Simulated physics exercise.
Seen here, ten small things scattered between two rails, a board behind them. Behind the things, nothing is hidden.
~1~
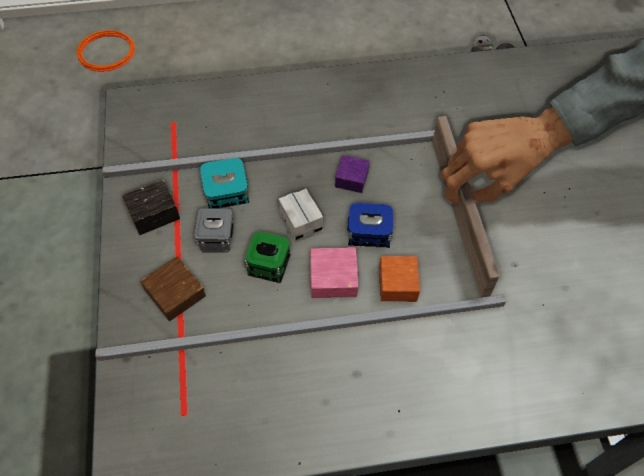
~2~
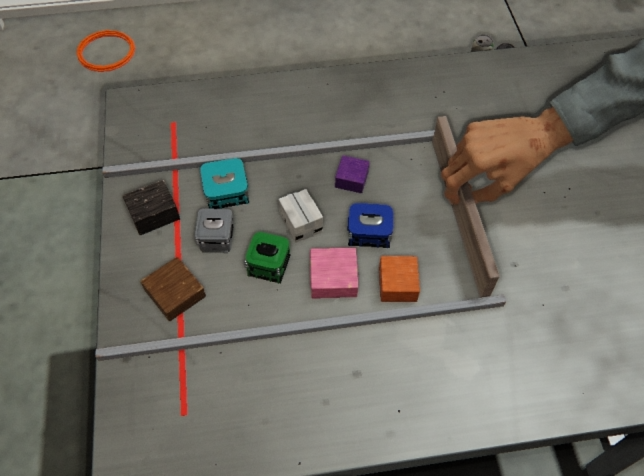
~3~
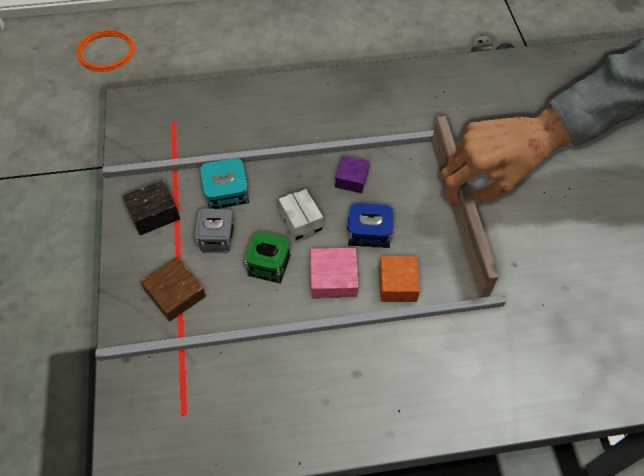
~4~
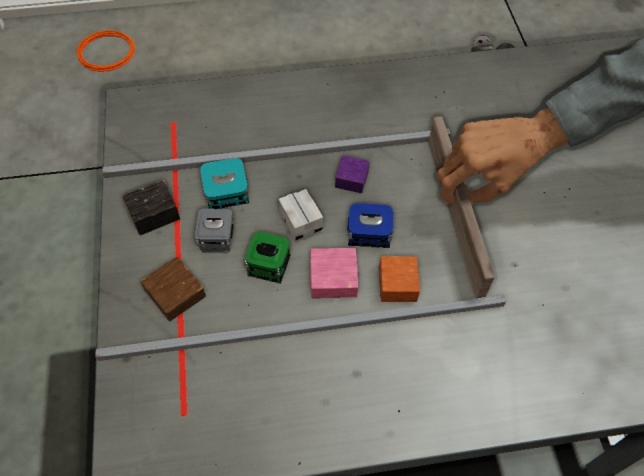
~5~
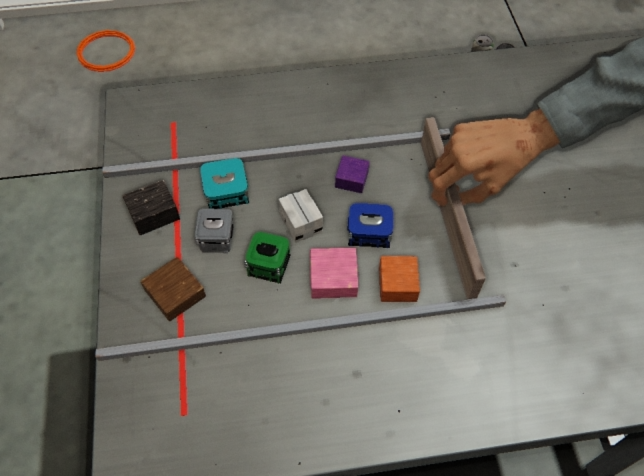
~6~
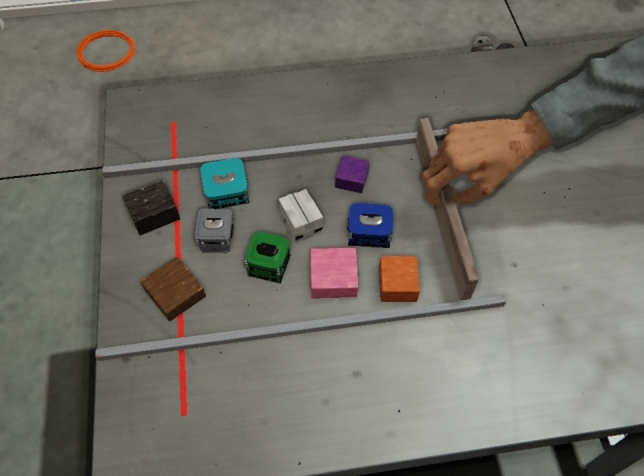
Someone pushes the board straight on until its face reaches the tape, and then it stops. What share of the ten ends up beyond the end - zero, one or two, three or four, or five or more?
I predict exactly three or four will slip off.
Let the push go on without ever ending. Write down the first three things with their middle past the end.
Order, earliest first: Black block, brown block, grey case.
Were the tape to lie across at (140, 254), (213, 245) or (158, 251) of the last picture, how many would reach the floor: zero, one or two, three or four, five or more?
Taking the places one by one, it comes to at least five; not one; either three or four.
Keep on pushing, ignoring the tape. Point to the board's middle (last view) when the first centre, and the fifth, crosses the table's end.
I'd say close to (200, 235), and after that close to (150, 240).
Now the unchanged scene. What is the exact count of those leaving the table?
Count: 3.
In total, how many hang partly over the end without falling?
The number would be 2.
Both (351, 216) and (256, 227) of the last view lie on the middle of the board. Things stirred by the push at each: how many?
First position 6; second position 10.
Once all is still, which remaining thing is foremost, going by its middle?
Result: Green case.
Soon after, none off yet; black block at rest near (152, 208); brown block at rest near (174, 289); grey case at rest near (213, 231).
At rest, the number that fall off is three or four; fallen, grey case, brown block and black block.
